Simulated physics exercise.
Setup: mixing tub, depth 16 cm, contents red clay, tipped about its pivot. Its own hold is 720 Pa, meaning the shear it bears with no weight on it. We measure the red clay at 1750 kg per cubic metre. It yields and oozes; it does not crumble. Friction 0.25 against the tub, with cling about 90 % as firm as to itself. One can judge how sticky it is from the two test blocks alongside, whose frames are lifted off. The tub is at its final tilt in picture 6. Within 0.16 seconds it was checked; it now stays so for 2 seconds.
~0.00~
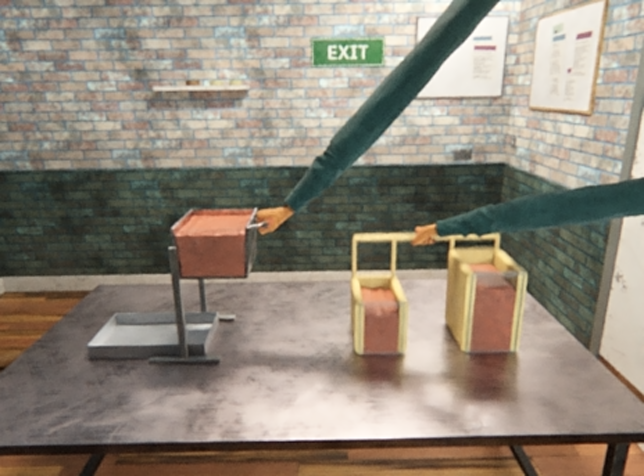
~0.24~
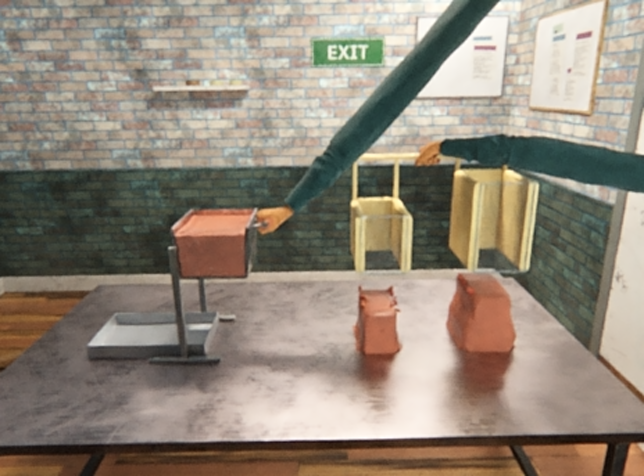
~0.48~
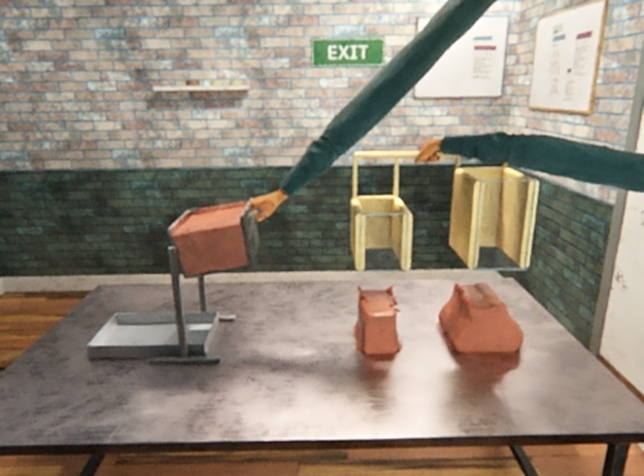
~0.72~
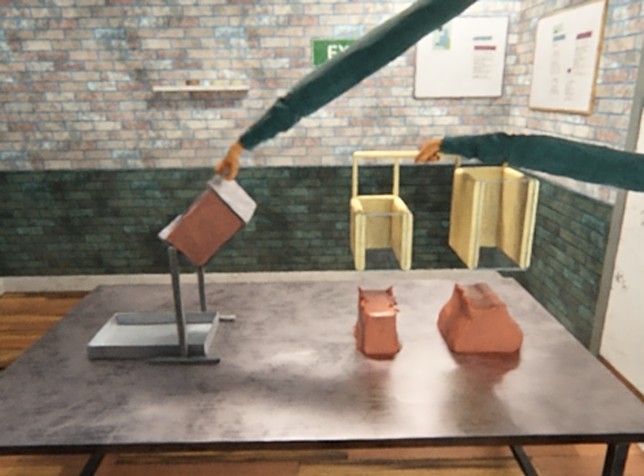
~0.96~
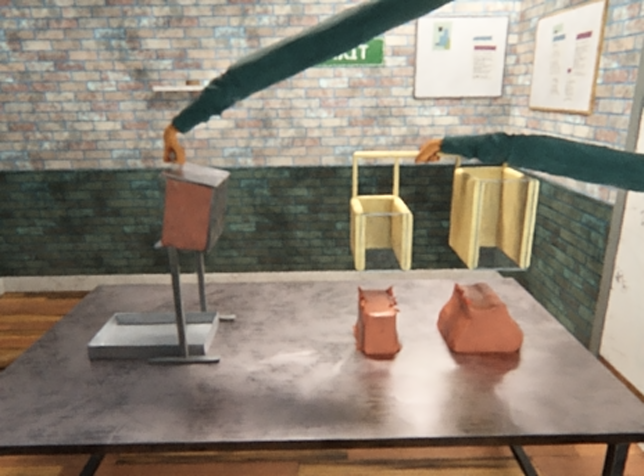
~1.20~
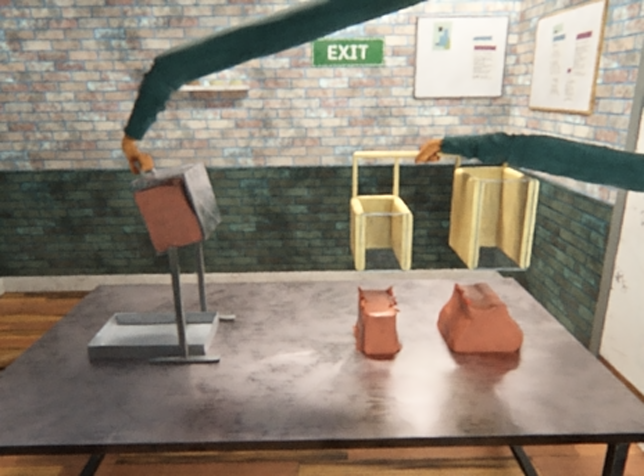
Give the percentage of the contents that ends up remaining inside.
I would say roughly 19 per cent remains inside.
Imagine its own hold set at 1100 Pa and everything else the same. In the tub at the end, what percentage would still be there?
That comes out at roughly 100 %.
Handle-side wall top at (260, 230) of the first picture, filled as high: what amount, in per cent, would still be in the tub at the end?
Near 18 per cent.
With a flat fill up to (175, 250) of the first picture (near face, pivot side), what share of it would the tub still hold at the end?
It would be close to 50 percent.
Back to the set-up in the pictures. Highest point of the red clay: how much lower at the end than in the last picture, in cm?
Roughly 0 cm.
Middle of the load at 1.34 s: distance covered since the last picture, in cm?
Close to 6 centimetres.
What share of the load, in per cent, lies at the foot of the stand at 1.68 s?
60 %.
After 1.34 s, the tub is at 103 degrees and holds 69 %.
After 1.51 s, the tub is at 103 degrees and holds 35 %.
After 1.68 s, the tub is at 103 degrees and holds 28 %.
After 1.85 s, the tub is at 103 degrees and holds 19 %.
After 3.20 s, at the end, the tub is at 103 degrees and holds 19 %.
